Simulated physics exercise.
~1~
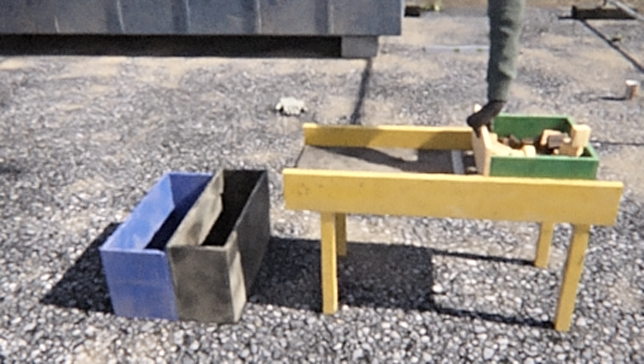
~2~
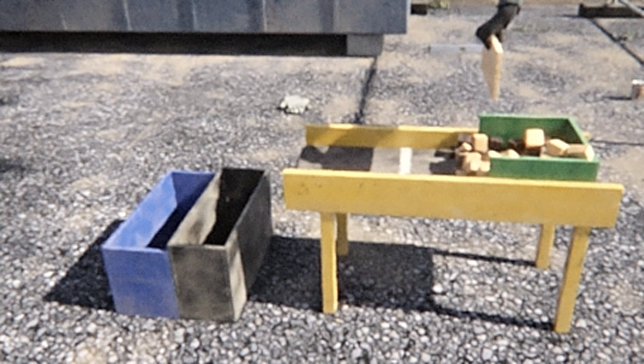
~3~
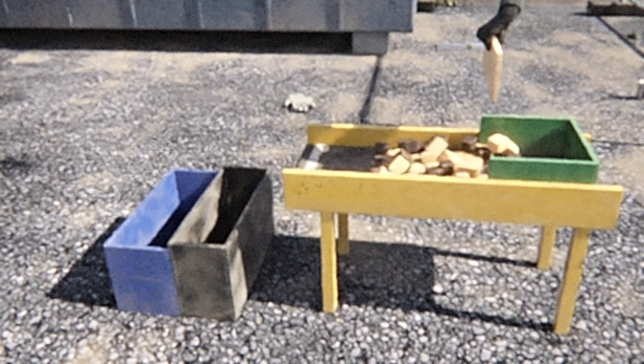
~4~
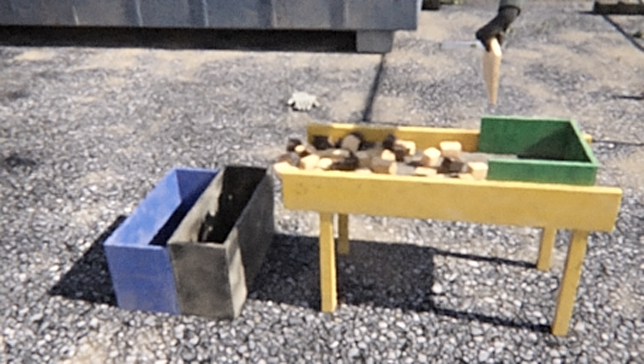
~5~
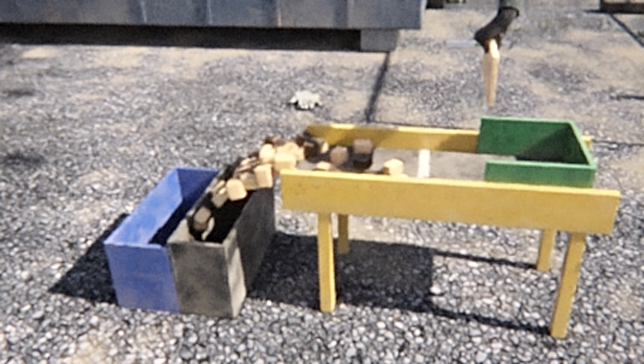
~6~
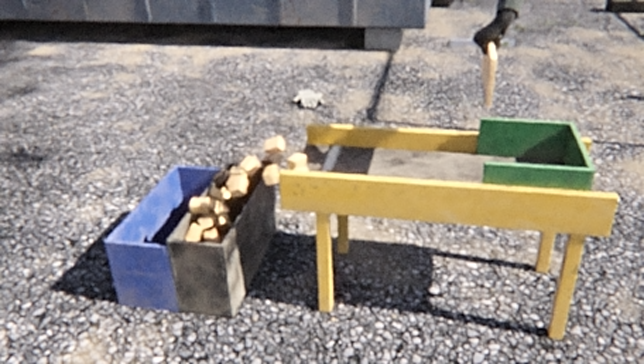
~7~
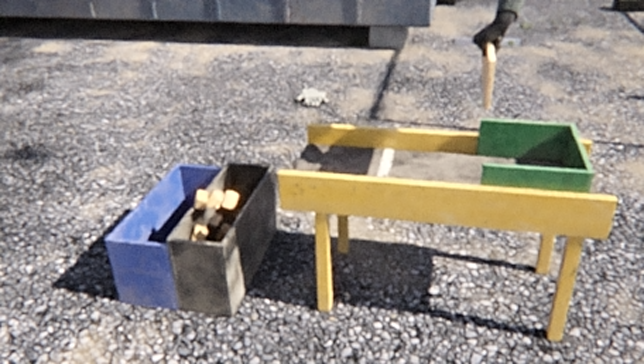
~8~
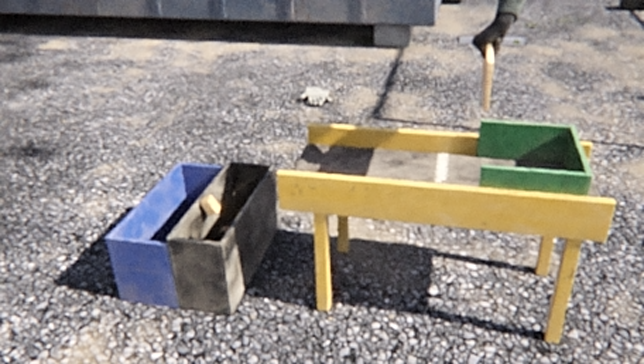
Gloved hand lifting a wooden gate from a green pen, wooden blocks riding a belt left and tumbling into a black tub.
